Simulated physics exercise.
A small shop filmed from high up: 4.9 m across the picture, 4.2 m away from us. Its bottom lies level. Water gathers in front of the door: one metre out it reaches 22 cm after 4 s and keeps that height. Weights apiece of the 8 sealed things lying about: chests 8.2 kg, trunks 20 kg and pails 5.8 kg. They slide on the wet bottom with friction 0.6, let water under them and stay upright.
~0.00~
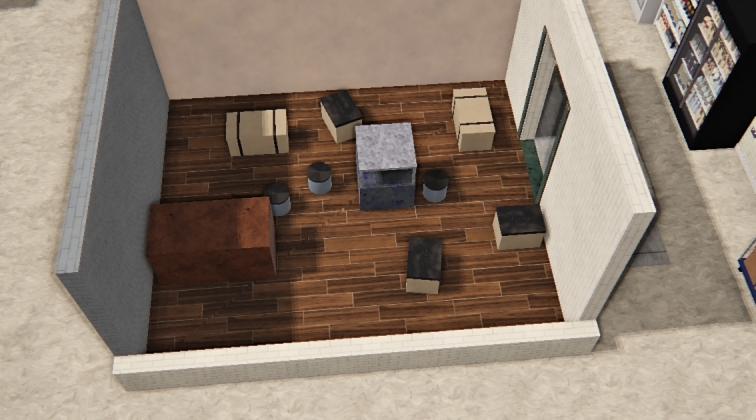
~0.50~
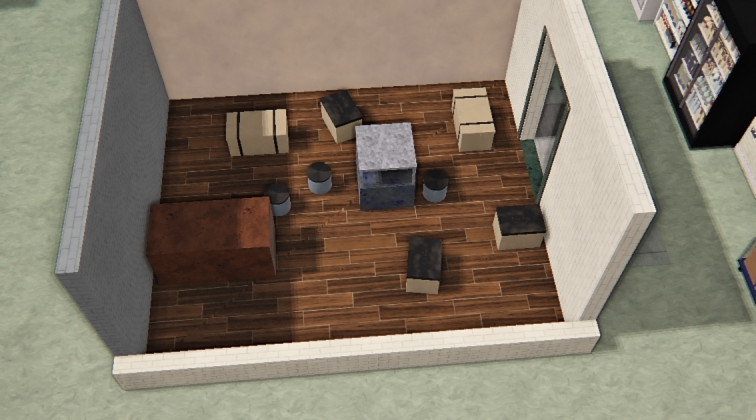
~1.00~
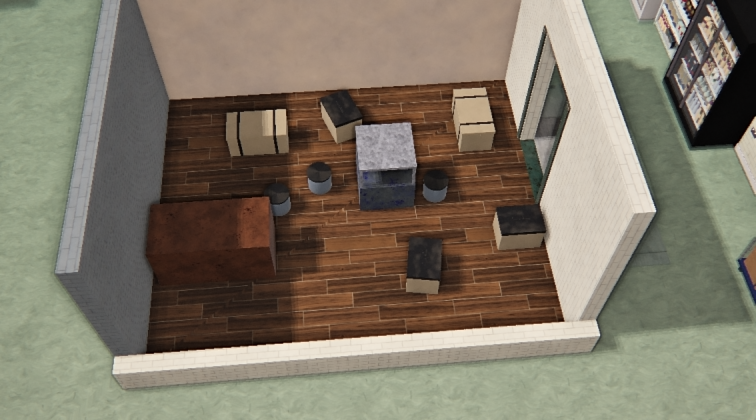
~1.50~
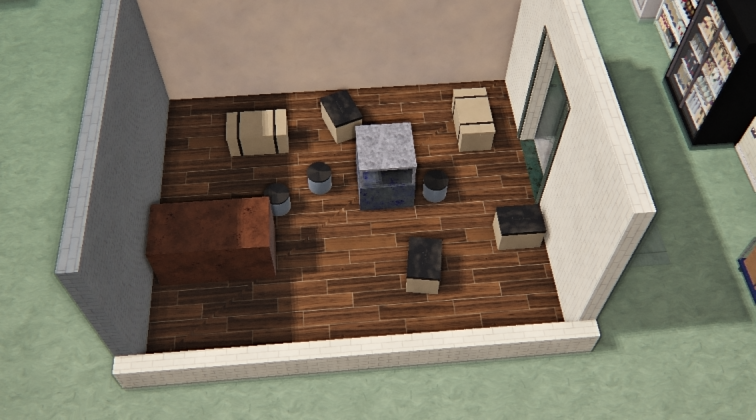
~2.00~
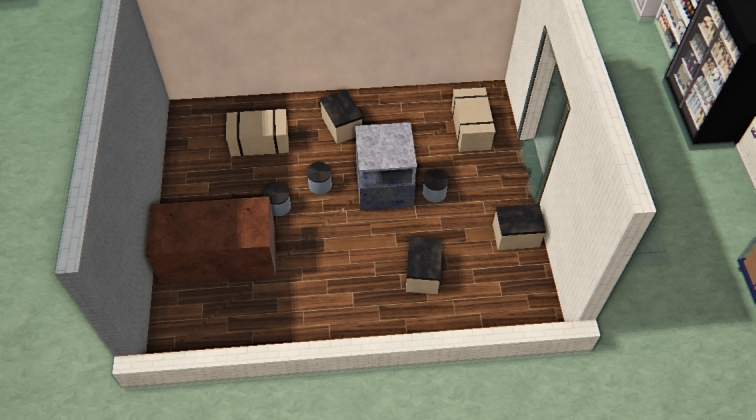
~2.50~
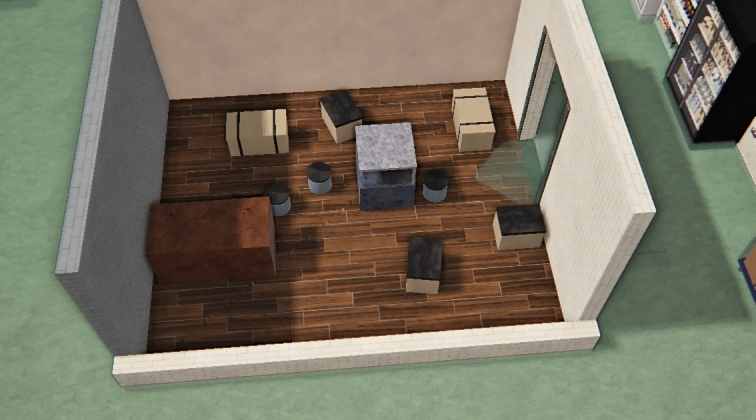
Small shop seen from above, boxes and pails standing still on the wood floor as water starts spreading in through the doorway.
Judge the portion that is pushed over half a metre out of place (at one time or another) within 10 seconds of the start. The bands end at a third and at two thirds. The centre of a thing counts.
That comes to between one and two thirds.
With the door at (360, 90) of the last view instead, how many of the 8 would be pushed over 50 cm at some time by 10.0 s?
In that case 4 of them.
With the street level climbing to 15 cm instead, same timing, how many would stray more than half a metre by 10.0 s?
In that case 2 of them.
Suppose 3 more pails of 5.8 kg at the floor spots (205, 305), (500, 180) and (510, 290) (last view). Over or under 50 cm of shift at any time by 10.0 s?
In turn: Short of it, over, short of it.
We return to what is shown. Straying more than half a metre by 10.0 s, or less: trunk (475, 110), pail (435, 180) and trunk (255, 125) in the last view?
In that order: Over, over, less.
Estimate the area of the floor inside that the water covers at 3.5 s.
About 2.5 m2.
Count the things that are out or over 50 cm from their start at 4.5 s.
I count 0.
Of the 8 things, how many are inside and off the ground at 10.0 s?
At that moment 4.
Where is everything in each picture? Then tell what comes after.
A chest at (425, 257) rests on the ground; a trunk at (256, 124), on the bottom; 0.0 m2 under water; 0 of 8 have shifted, in the first picture.
A chest at (425, 257), on the bottom; a trunk at (256, 124), on the bottom; water covers 0.0 m2; 0 of 8 have shifted, in the second picture.
A chest at (425, 257), on the bottom; a trunk at (256, 124) rests on the ground; 0.0 m2 under water; 0 of 8 have shifted, in the third picture.
A chest at (425, 257) rests on the ground; a trunk at (256, 124) rests on the ground; water covers 0.0 m2; 0 of 8 have shifted, in the fourth picture.
A chest at (425, 257), on the bottom; a trunk at (256, 124), on the bottom; water covers 0.0 m2; 0 of 8 have shifted, in the fifth picture.
A chest at (425, 257) rests on the ground; a trunk at (256, 124), on the bottom; water covers 0.5 m2; 0 of 8 have shifted, in the sixth picture.
After 3.5 s 0 of 8 are over 50 cm from their spots; 0 afloat.
After 4.5 s 0 of 8 are over 50 cm from their spots; 0 afloat.
After 7.0 s 4 of 8 are over 50 cm from their spots; 3 afloat.
After 10.0 s 4 of 8 are over 50 cm from their spots, and 4 have been at some point; 4 afloat.
